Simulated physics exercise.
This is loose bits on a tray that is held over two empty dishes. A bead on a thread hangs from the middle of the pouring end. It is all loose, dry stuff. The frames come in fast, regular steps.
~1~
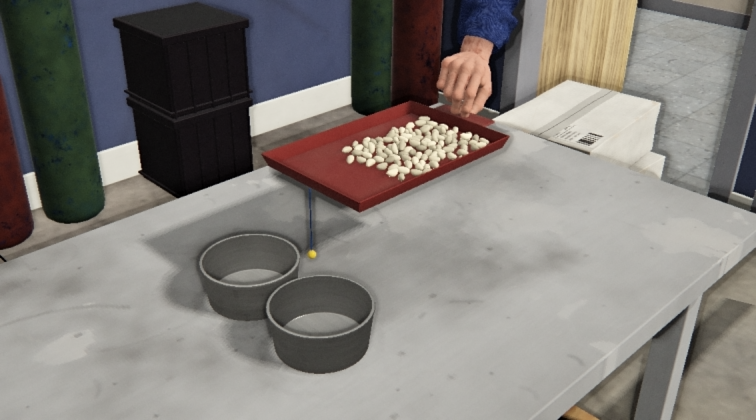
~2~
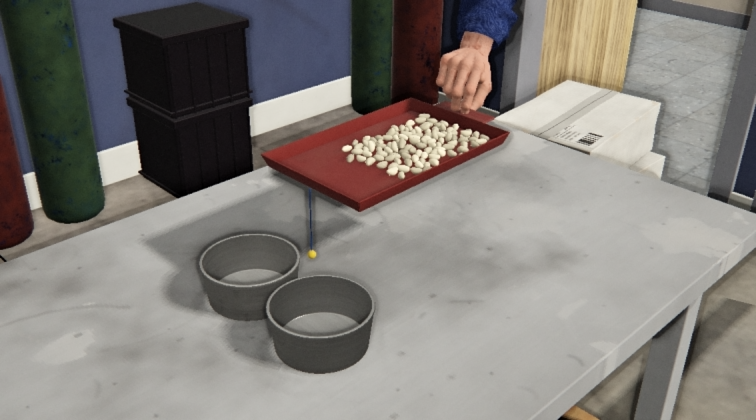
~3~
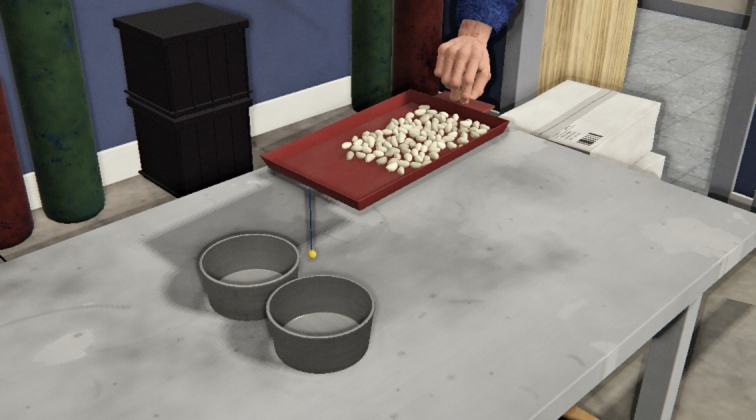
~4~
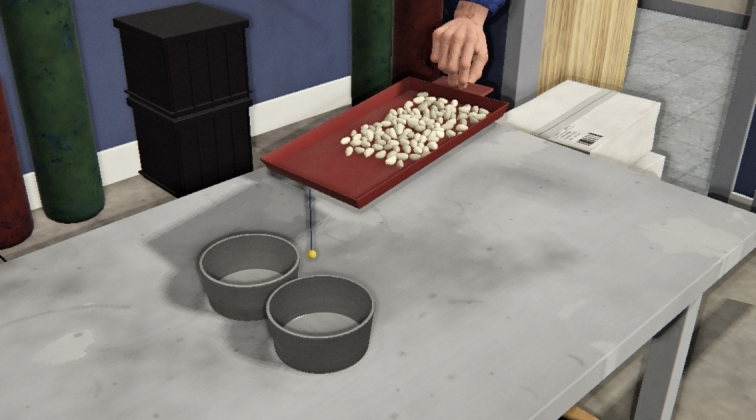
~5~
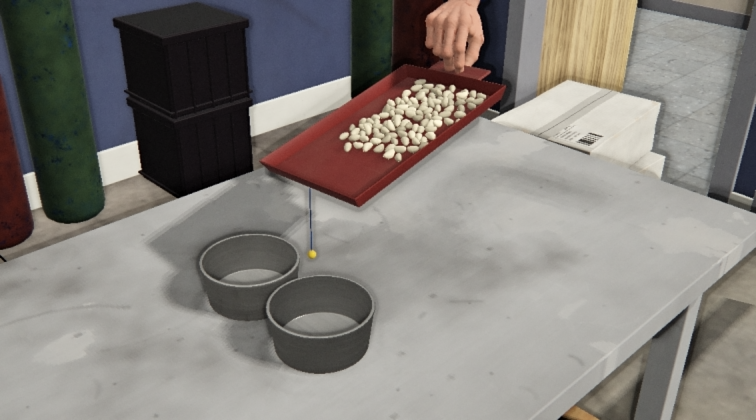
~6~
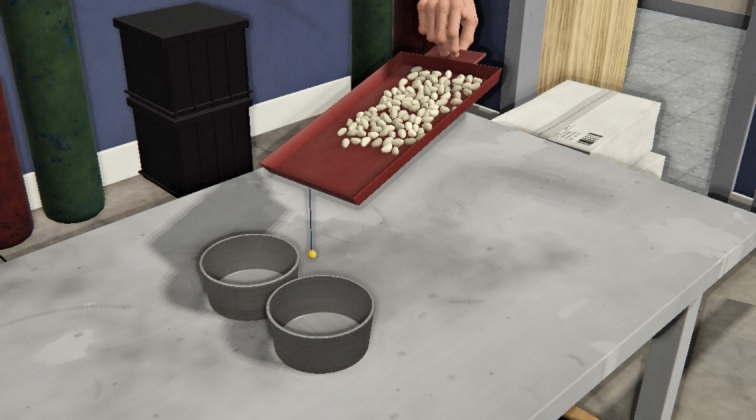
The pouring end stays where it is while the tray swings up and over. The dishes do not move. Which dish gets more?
Fuller: The left dish.
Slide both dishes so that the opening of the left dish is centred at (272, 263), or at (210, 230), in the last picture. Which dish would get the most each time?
In turn: The left-hand dish; right.
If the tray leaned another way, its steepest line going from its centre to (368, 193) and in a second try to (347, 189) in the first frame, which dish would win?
First the right dish, then the right-hand dish.
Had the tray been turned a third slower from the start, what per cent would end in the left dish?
Near 90 %.
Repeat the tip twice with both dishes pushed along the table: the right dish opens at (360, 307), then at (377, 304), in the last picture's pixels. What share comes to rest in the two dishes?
About 60 and 40 per cent.
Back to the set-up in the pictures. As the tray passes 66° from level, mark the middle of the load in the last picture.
Roughly at (279, 172).
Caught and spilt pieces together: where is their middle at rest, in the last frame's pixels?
At about (247, 289).
Soon, tray tipped steeply; about two thirds on the tray; a small part in the left dish; about a quarter in the air.
A while on, tray tipped past a quarter turn; a stray few in the right dish; most in the left dish; a small part outside both; a small part in the air.
Towards the end, tray tipped past a quarter turn; a stray few in the right dish; most in the left dish; a small part outside both.
Finally, tray tipped past a quarter turn; a stray few in the right dish; most in the left dish; a small part outside both.
